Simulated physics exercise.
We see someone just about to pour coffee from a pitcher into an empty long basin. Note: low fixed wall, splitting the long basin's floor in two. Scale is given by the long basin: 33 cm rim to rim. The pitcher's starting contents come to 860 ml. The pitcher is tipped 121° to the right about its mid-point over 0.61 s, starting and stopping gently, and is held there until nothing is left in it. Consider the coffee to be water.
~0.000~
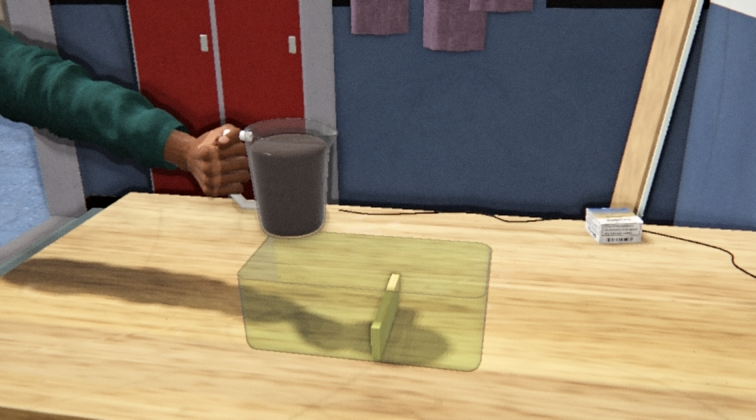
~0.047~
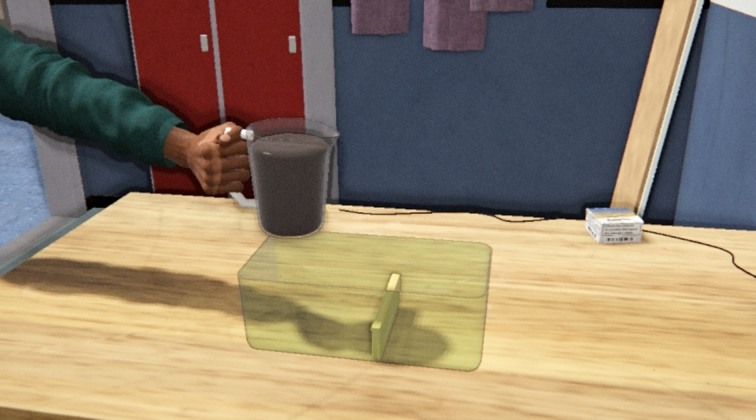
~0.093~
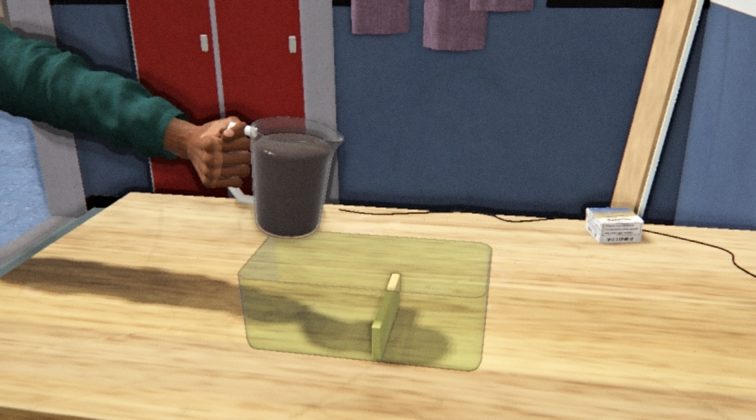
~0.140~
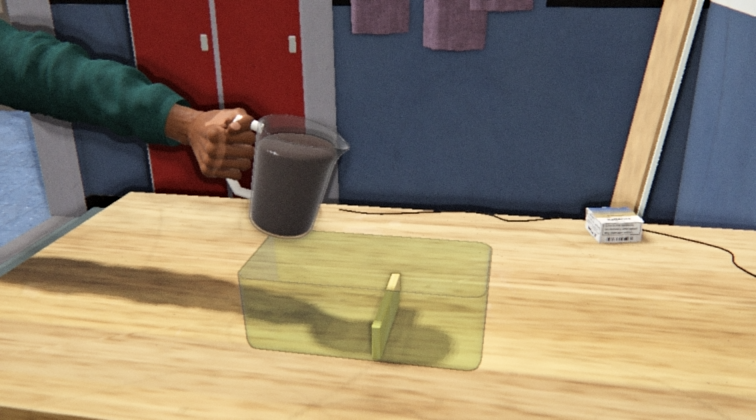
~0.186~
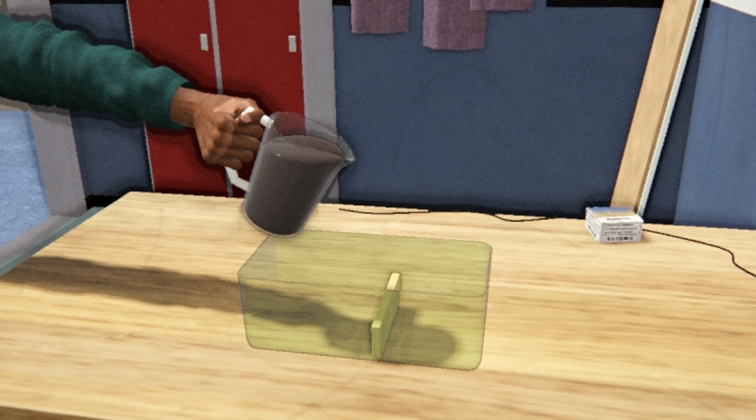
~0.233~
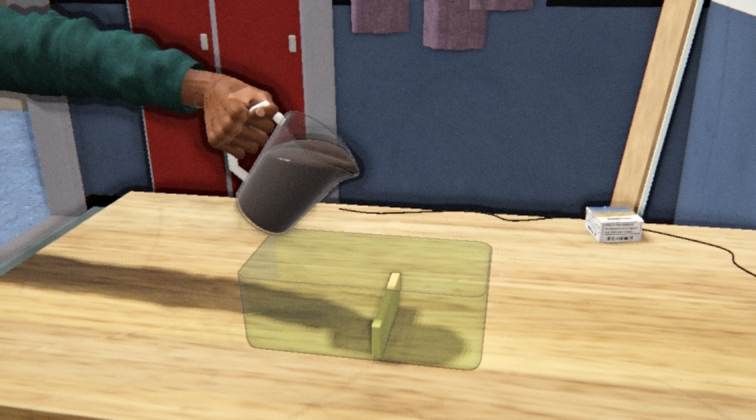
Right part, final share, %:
24 %.
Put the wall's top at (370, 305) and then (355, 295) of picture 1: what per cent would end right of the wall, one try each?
Roughly 55 per cent, then 80 per cent.
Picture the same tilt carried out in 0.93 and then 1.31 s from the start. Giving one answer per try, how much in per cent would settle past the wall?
I'd expect close to 40 per cent and then close to 55 per cent.
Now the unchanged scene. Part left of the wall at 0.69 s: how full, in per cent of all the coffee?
Roughly 64 per cent.
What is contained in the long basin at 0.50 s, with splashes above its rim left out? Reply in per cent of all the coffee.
34 %, roughly.
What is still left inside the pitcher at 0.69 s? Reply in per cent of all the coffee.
I reckon near 5 per cent still sits there.
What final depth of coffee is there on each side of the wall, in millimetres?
I'd say close to 20 mm on the left, close to 10 mm on the right.
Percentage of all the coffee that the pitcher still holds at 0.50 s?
At that time about 48 in a hundred parts are still held.
By 0.50 s the tilt is 111° and 48 per cent is still to pour, 12 is left of the wall and 23 right of it.
By 0.69 s the tilt is 121° and 5 per cent is still to pour, 64 is left of the wall and 23 right of it.
By 0.89 s the tilt is 121° and 0 per cent is still to pour, 69 is left of the wall and 24 right of it.
By 1.11 s the tilt is 121° and 0 per cent is still to pour, 70 is left of the wall and 24 right of it.
At rest 70 per cent lies left of the wall, 24 right of it and 6 outside.
